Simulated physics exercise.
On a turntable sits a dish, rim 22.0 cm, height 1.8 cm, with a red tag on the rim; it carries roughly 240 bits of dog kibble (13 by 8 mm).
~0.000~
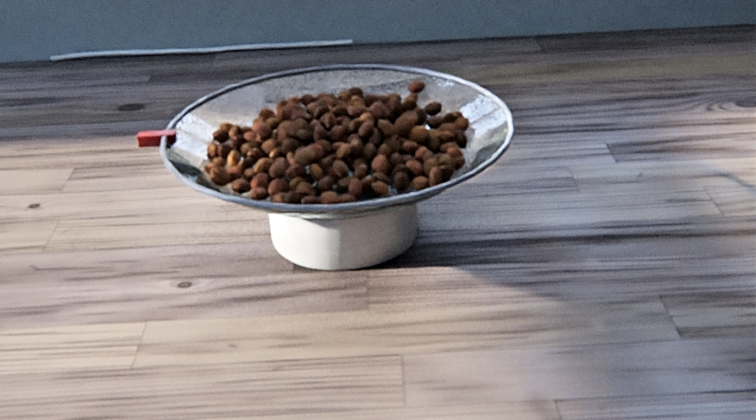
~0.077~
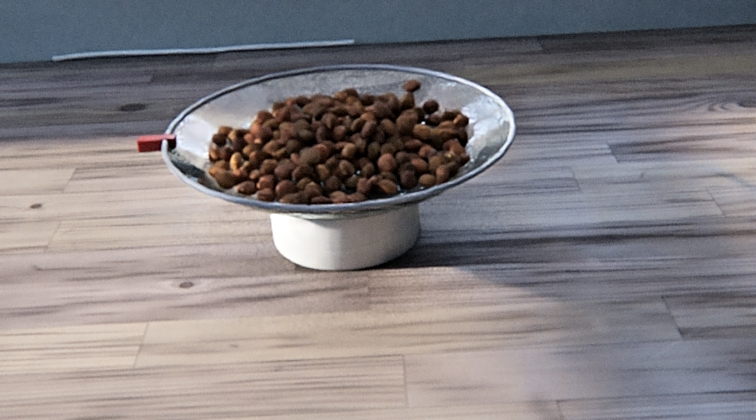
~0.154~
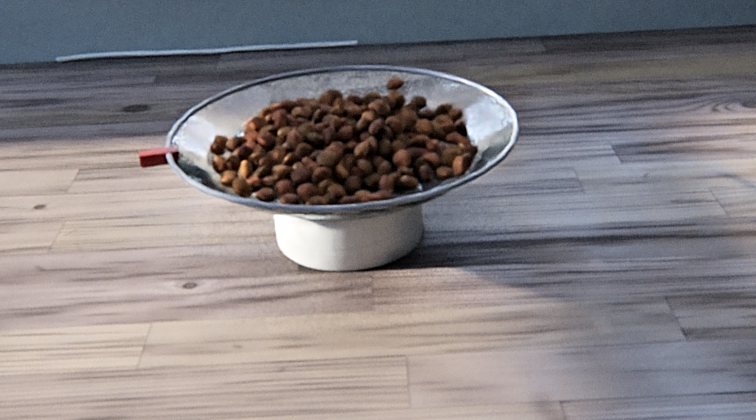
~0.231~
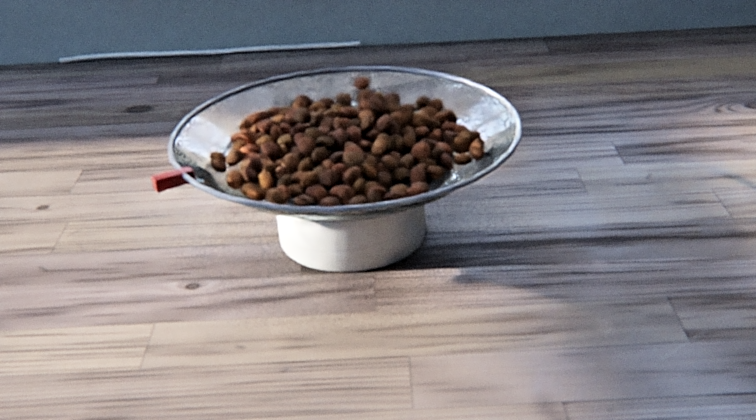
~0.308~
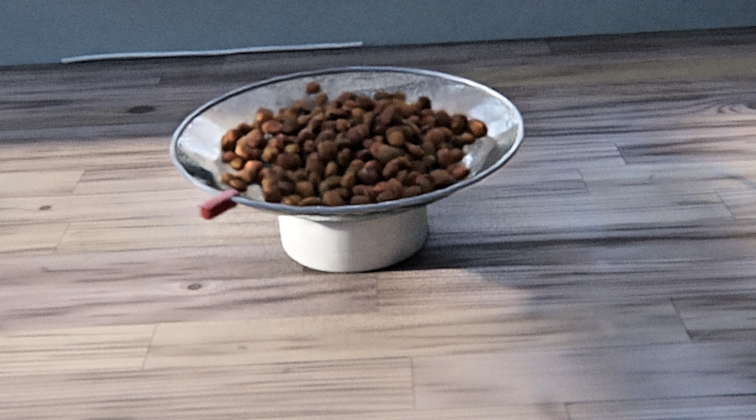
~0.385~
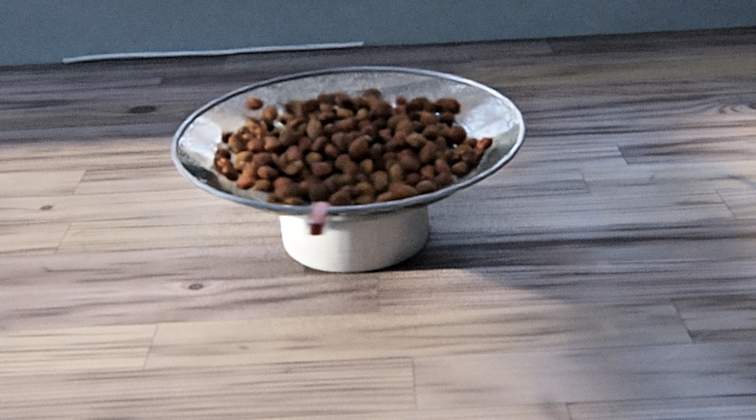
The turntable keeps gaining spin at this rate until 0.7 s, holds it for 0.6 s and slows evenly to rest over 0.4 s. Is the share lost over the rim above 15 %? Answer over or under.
Share lost over the rim, set against 15 %: Over.
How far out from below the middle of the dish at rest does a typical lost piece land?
About 22 cm.
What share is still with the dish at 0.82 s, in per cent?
Roughly 65 per cent.
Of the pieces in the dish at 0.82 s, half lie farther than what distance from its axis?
Roughly 9.0 cm.
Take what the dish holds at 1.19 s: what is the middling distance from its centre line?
Roughly 9.0 cm.
Then, at 0.82 s, dish 65 %, in the air 30 %; middle of the pieces not yet landed near (347, 139).
After 1.19 s, fallen behind where it stops 20 %, fallen right of where it stops 20 %, fallen in front of where it stops 20 %, dish 10 %, fallen left of where it stops 25 %, in the air 5 %; middle of the pieces not yet landed near (329, 153).
After 1.53 s, fallen behind where it stops 20 %, fallen right of where it stops 25 %, fallen in front of where it stops 25 %, fallen left of where it stops 25 %; middle of the pieces not yet landed near (367, 154).
Then, at 1.85 s, fallen behind where it stops 20 %, fallen right of where it stops 25 %, fallen in front of where it stops 25 %, fallen left of where it stops 25 %; middle of the pieces not yet landed near (377, 148).
By 2.1 s all is still; fallen behind where it stops 20 %, fallen right of where it stops 25 %, fallen in front of where it stops 25 %, fallen left of where it stops 25 %.
